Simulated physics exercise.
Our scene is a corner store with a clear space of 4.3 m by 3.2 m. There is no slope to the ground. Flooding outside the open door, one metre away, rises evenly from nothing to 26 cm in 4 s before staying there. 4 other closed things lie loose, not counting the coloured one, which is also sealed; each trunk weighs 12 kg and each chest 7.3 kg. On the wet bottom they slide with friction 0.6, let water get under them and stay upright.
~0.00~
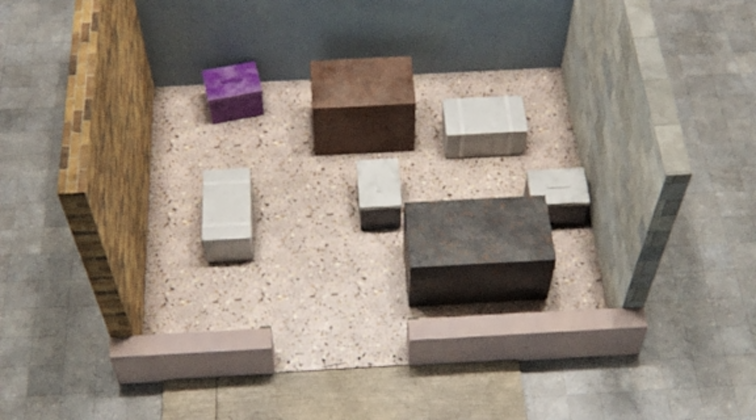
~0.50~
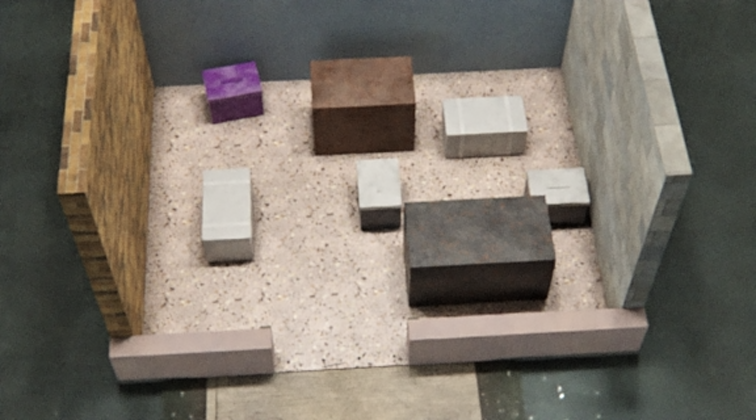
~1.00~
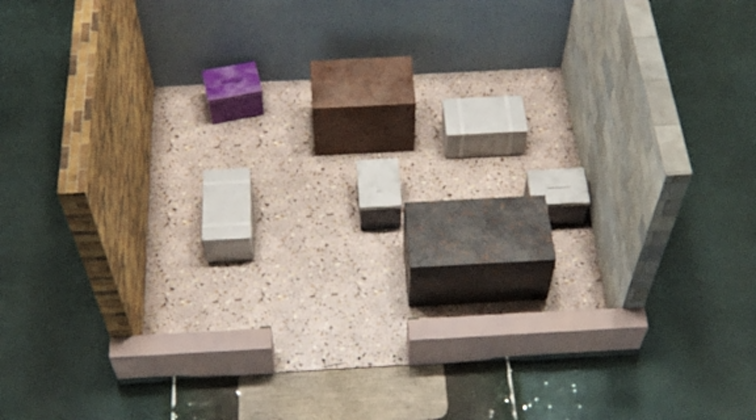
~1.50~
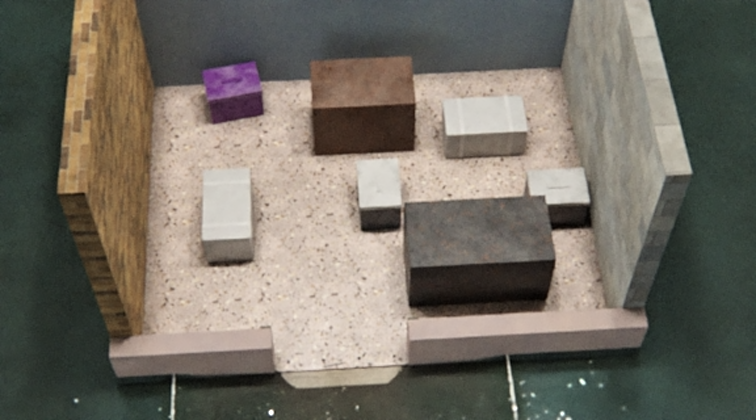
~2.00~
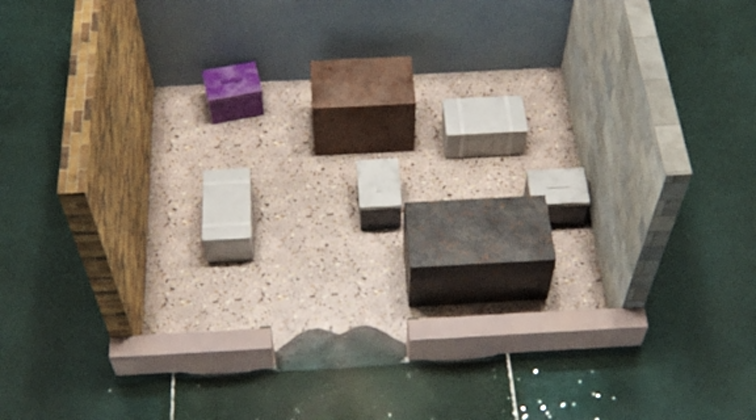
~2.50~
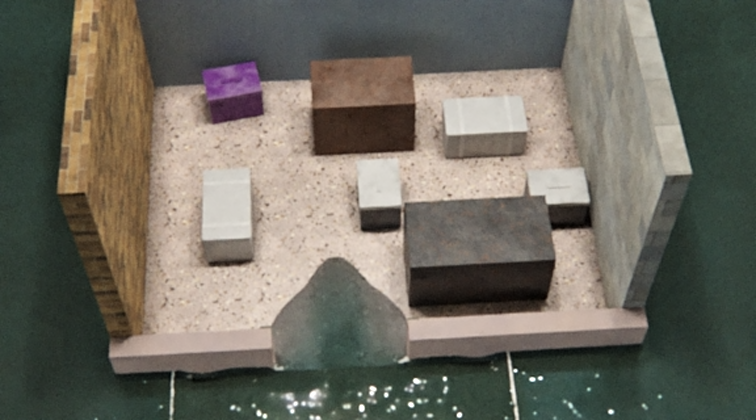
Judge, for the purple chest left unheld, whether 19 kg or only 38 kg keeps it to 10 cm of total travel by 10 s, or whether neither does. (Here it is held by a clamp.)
Judgement: Neither suffices.
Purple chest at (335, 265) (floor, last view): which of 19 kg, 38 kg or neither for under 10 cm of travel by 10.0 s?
So neither weight works.
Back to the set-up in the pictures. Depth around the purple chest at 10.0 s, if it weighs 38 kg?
Around 19 cm.
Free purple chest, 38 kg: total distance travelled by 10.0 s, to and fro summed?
I'd put it near 20 cm in all.
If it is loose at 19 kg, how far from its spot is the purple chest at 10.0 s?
Displacement near 20 cm.
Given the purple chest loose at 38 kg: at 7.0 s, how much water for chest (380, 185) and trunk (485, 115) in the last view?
About 7 and 10 cm.
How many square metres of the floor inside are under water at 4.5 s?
Roughly 7.0 m2 of it is wet.
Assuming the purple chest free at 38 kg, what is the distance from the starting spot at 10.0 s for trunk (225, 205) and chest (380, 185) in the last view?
Net displacement, in order: 80 cm; 200 cm.
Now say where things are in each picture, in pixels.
In the first frame, the purple chest at (232, 81), on the bottom; water covers 0.0 m2; 0 of 5 have shifted.
In the second frame, the purple chest at (232, 81), on the bottom; water covers 0.0 m2; 0 of 5 have shifted.
In the third frame, the purple chest at (232, 81) rests on the ground; water covers 0.0 m2; 0 of 5 have shifted.
In the fourth frame, the purple chest at (232, 81), on the bottom; water covers 0.0 m2; 0 of 5 have shifted.
In the fifth frame, the purple chest at (232, 81), on the bottom; 0.1 m2 under water; 0 of 5 have shifted.
In the sixth frame, the purple chest at (232, 81) rests on the ground; 0.8 m2 under water; 0 of 5 have shifted.
After 3.5 s the purple chest would be 0 cm from its start with 19 kg and 0 cm from its start with 38 kg; 0 cm of water round it then.
After 4.5 s the purple chest would be 0 cm from its start with 19 kg and 0 cm from its start with 38 kg; 4 cm of water round it then.
After 7.0 s the purple chest would be 45 cm from its start with 19 kg and 8 cm from its start with 38 kg; 17 cm of water round it then.
After 10.0 s the purple chest would be 16 cm from its start with 19 kg and 13 cm from its start with 38 kg; 19 cm of water round it then.
